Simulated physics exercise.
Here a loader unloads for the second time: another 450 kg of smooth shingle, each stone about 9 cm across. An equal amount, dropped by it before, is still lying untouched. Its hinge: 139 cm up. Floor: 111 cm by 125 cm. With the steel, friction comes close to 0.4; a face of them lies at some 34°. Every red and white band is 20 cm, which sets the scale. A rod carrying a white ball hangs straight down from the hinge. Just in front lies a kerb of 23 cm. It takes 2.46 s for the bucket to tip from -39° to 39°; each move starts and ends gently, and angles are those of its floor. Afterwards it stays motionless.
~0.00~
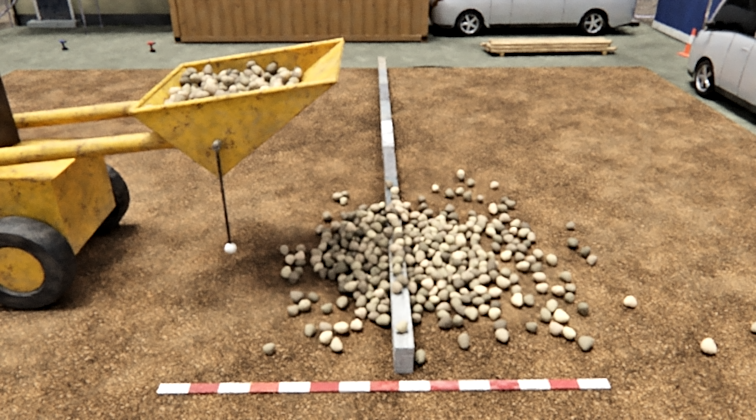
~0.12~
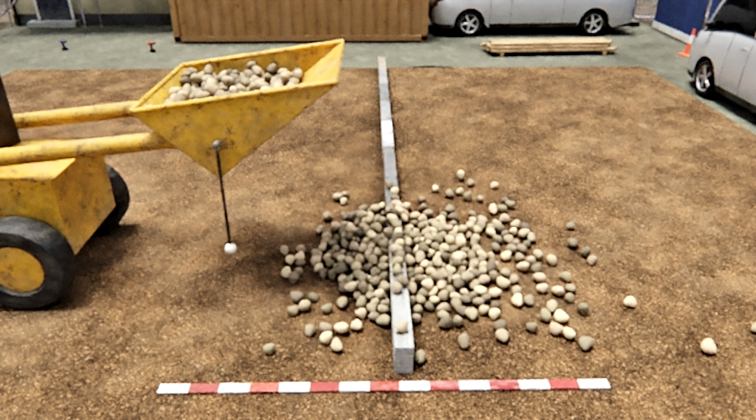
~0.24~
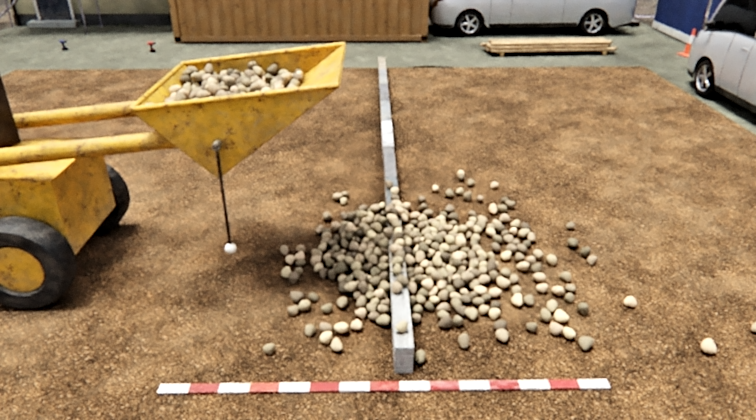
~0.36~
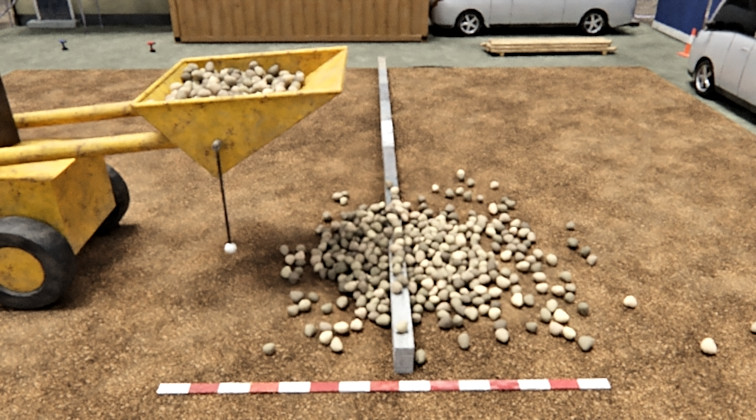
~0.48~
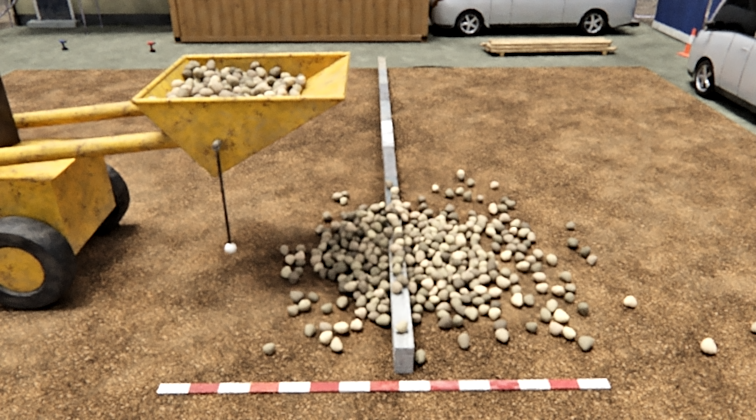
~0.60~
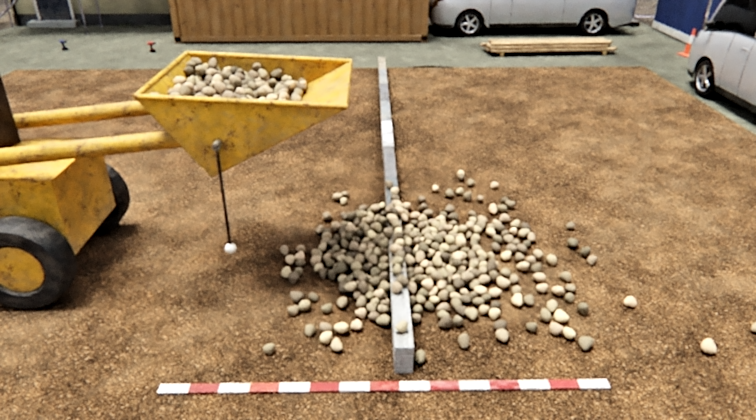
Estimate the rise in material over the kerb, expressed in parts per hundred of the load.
Close to 15 parts in a hundred.
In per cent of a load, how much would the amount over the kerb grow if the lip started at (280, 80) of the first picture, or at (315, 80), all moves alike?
About 0 per cent from the first spot and 5 per cent from the second.
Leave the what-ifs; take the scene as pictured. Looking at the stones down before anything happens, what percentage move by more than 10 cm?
Around 15 in a hundred.
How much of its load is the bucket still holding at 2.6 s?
Around 15 per cent of the load is still inside.
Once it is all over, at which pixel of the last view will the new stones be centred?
In the last view, somewhere near (359, 246).
After 1.8 s the floor is at 27°; in per cent of one load, 97 in the bucket, 48 on this side of the kerb, 55 over the kerb; the foremost stones are at (620, 279).
After 2.6 s the floor is at 39°; in per cent of one load, 15 in the bucket, 124 on this side of the kerb, 60 over the kerb; the foremost stones are at (620, 279).
After 2.9 s the floor is at 39°; in per cent of one load, 0 in the bucket, 132 on this side of the kerb, 68 over the kerb; the foremost stones are at (620, 279).
After 5.8 s the floor is at 39°; in per cent of one load, 0 in the bucket, 130 on this side of the kerb, 69 over the kerb; the foremost stones are at (620, 279). Net gain over the kerb, 15.
